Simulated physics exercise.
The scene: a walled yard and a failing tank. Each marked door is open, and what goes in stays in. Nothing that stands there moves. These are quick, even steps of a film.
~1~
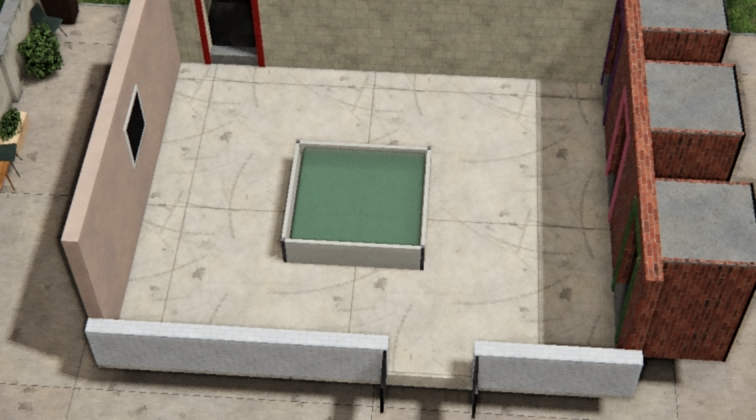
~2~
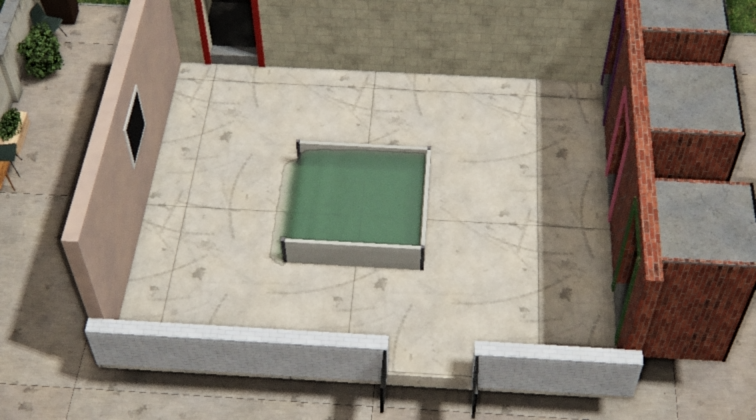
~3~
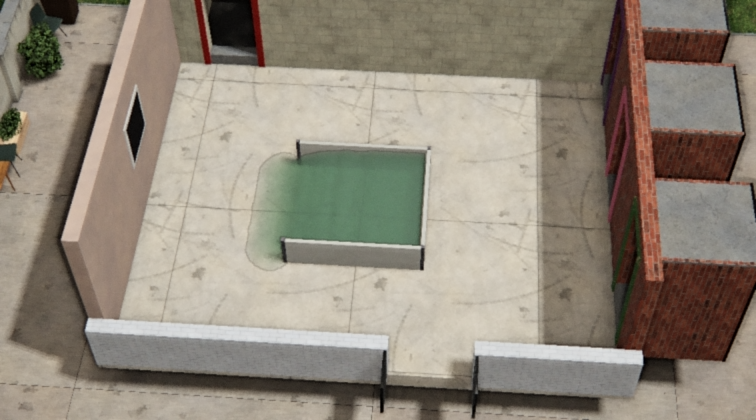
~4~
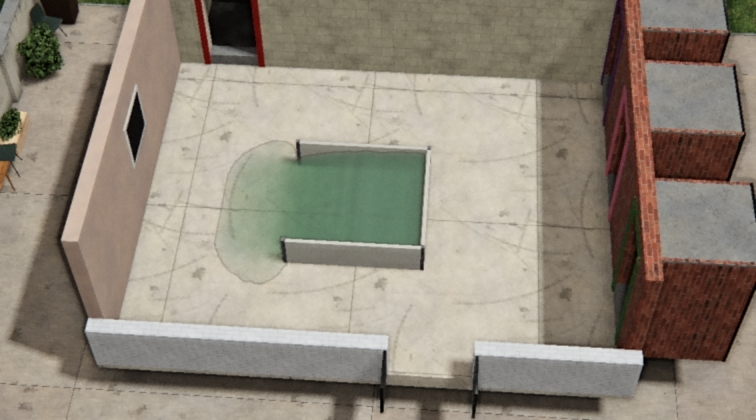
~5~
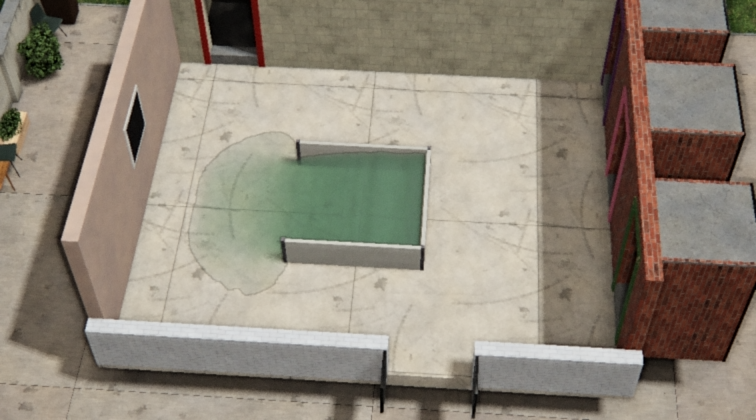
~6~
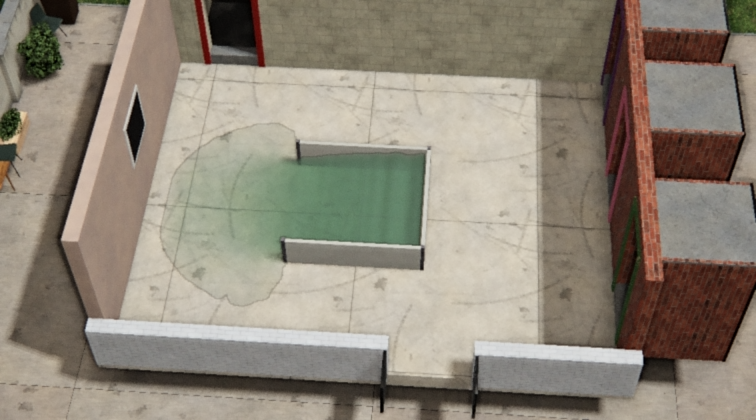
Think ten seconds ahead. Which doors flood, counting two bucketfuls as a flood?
The purple door holds within the limit; the red door holds within the limit; the green door holds within the limit; the pink door holds within the limit.
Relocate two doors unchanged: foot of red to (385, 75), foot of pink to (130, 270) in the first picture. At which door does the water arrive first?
First comes the door marked pink.
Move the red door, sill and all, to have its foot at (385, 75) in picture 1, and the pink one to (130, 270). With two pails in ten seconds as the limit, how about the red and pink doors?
Then: The red door holds, the pink door floods.
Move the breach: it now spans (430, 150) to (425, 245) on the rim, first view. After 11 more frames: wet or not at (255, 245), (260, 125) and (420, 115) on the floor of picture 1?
One after the other: Clear, dry, no water.
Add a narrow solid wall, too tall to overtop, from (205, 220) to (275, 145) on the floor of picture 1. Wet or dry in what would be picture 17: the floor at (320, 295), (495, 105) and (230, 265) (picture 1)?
In that order: No water, dry, covered.
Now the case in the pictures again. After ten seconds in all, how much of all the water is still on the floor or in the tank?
About 98 per cent.
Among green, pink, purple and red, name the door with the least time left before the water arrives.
That is the red door.
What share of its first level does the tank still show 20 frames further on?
I make it 22 per cent.
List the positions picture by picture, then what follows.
The first picture shows still water in the water tank at (358, 196).
In the second picture, the front is at a hidden place, out from the gap at (294, 206).
In the third picture, water pours out at (294, 206) and has run to (281, 157).
In the fourth picture, the front is at (263, 149), out from the gap at (294, 207).
In the fifth picture, the front is at (212, 271), out from the gap at (294, 207).
In the sixth picture, water pours out at (294, 207) and has run to (184, 168).
A moment on, water covers 20 % of the floor; the purple door not reached, the red door not reached, the green door not reached, the pink door not reached.
Next, water covers 25 % of the floor; the purple door not reached, the red door not reached, the green door not reached, the pink door not reached.
Then, water covers 35 % of the floor; the purple door not reached, the red door wet at the sill, nothing in, the green door not reached, the pink door not reached.
Later, water covers 75 % of the floor; the purple door not reached, the red door wet at the sill, nothing in, the green door not reached, the pink door not reached.
In the end, water covers 95 % of the floor; the purple door wet at the sill, nothing in, the red door wet at the sill, nothing in, the green door wet at the sill, nothing in, the pink door under two buckets in.
